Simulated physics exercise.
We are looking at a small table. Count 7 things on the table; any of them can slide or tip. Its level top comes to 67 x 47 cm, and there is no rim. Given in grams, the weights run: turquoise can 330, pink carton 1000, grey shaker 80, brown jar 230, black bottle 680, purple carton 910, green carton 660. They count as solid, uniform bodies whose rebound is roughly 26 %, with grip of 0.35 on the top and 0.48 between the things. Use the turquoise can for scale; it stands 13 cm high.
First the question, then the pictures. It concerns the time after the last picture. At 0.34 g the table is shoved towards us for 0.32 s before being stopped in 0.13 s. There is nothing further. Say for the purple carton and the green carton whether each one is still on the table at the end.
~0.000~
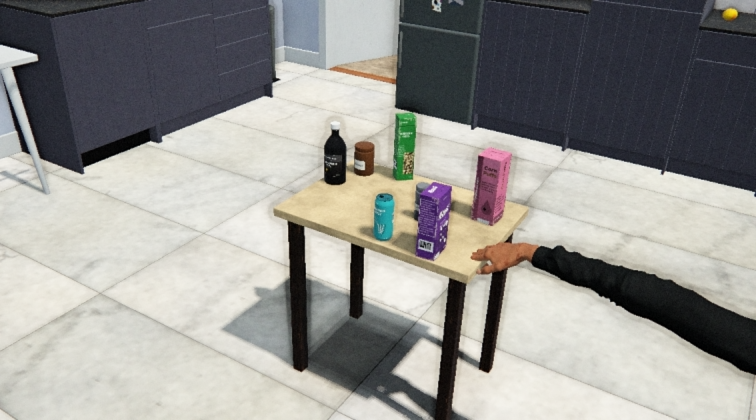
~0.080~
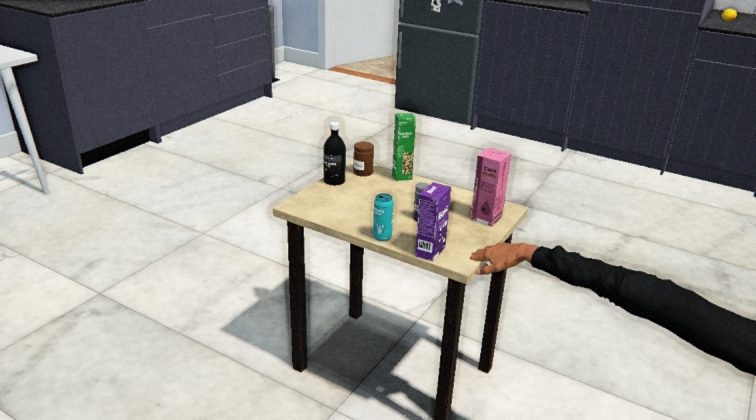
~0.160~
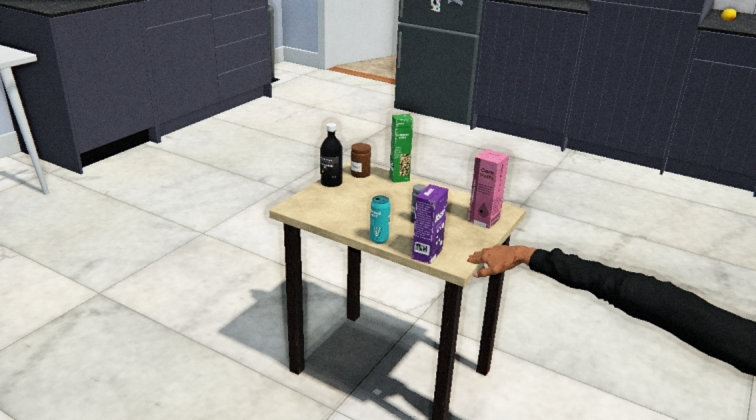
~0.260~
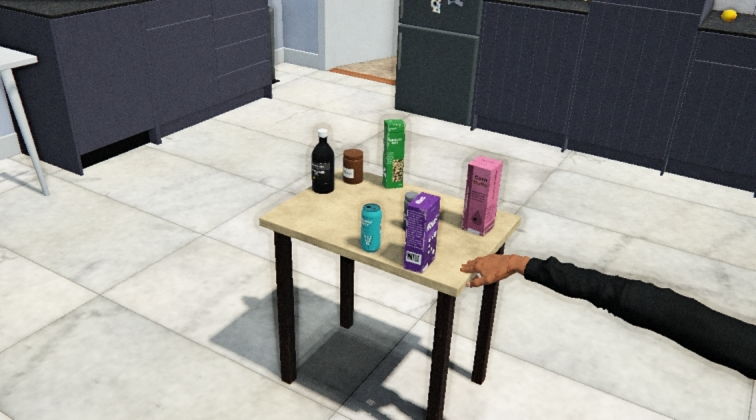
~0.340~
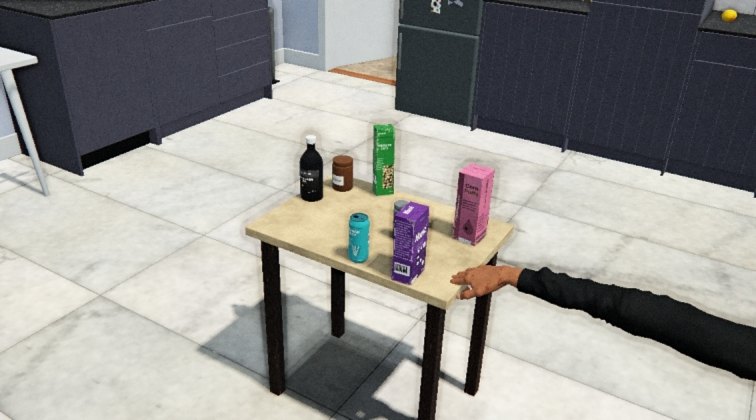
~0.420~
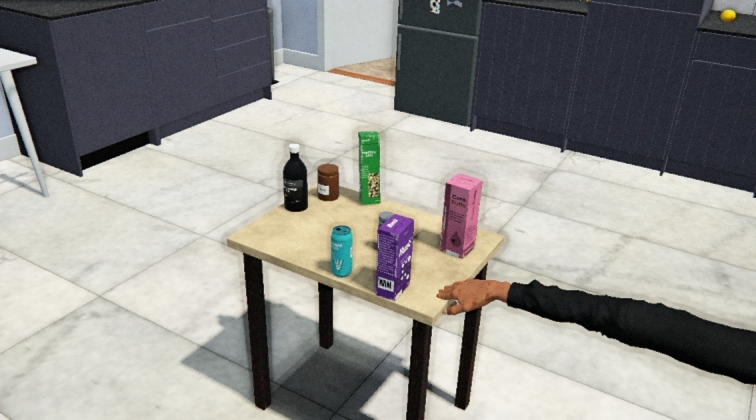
The purple carton is not, the green carton is still there.
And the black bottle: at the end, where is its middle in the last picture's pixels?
Roughly at (269, 192) in the last picture.
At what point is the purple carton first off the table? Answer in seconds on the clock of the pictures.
Near 0.5 s.
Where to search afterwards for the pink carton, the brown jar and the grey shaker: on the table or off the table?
Once it all settles, the pink carton stays on its surface, the brown jar stays on its surface and the grey shaker stays on its surface.
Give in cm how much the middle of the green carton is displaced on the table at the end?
I'd put it at about 24 centimetres.
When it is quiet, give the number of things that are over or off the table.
It adds up to 3.
Around 0.62 s, table shifted 24 cm; turquoise can and purple carton now off the table; green carton at 35° to upright near (351, 188); pink carton shifted 9 cm.
Around 0.92 s, table shifted 24 cm; green carton on its side near (326, 228); pink carton shifted 9 cm; black bottle shifted 10 cm.
Finally (1.7 s), off the table, turquoise can and purple carton; on their side or leaning hard on the table, green carton; not toppled but over 5 cm from the start, pink carton, grey shaker, brown jar and black bottle. In the last view, green carton near (326, 228).
